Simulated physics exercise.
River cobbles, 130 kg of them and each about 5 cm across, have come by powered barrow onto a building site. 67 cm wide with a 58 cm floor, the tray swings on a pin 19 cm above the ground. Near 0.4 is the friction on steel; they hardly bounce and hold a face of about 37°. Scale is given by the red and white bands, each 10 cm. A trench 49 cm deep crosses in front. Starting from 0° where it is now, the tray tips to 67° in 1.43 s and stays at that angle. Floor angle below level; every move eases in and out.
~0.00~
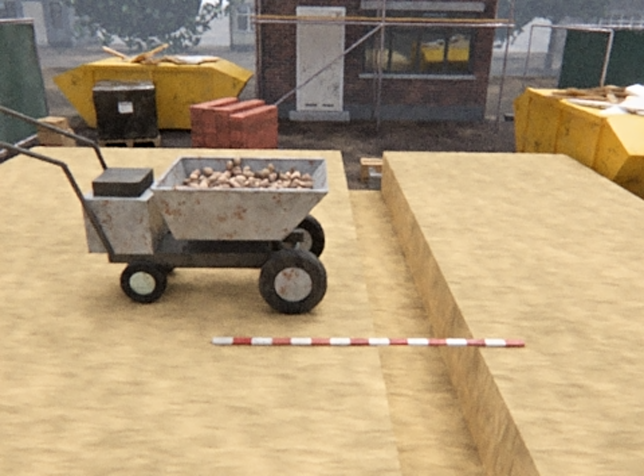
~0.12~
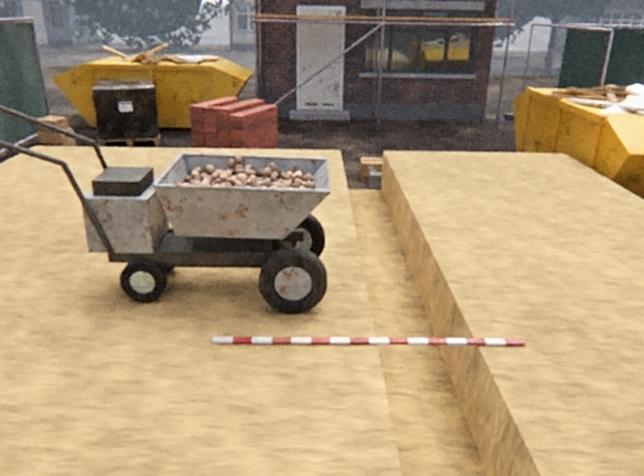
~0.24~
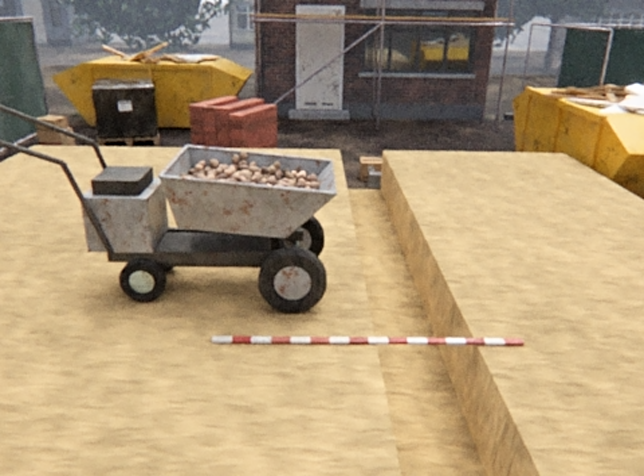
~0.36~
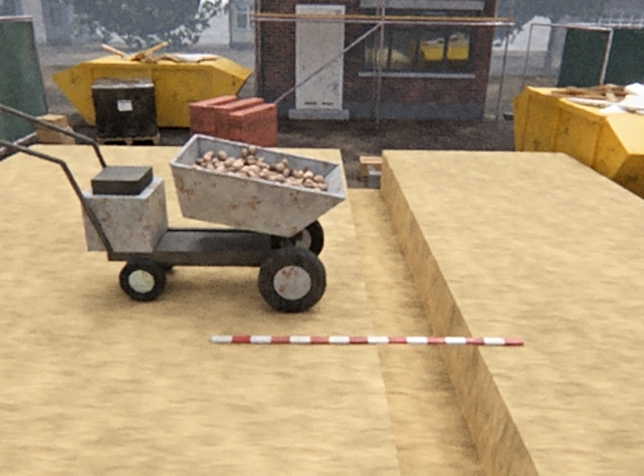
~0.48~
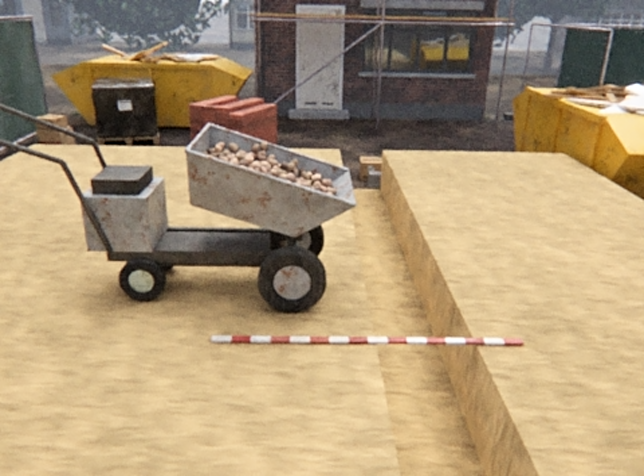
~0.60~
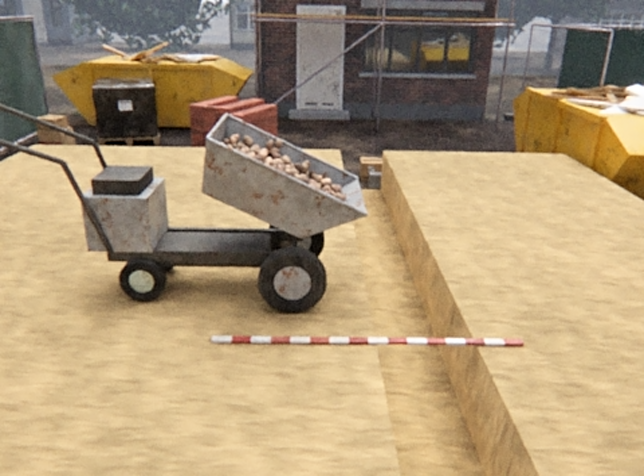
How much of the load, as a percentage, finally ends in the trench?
I would put it at about 99 per cent.
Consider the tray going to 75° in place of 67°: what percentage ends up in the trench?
It would be close to 100 percent.
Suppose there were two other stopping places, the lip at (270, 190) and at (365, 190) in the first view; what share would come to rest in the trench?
85 %, then 60 %.
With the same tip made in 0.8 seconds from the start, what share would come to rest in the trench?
It would be near 90 per cent.
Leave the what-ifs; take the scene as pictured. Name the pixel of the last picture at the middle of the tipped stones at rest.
(415, 346).
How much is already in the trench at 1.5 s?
Roughly 40 percent of the load.
After 1.1 s the floor is at 56°; 100 % in the tray; the foremost stones are at (388, 242).
After 1.5 s the floor is at 67°; 62 % in the tray, 38 % in the trench; the foremost stones are at (447, 305).
After 1.9 s the floor is at 67°; 28 % in the tray, 71 % in the trench, 1 % past the trench; the foremost stones are at (485, 294).
After 3.8 s the floor is at 67°; 0 % in the tray, 99 % in the trench, 1 % past the trench; the foremost stones are at (504, 292).
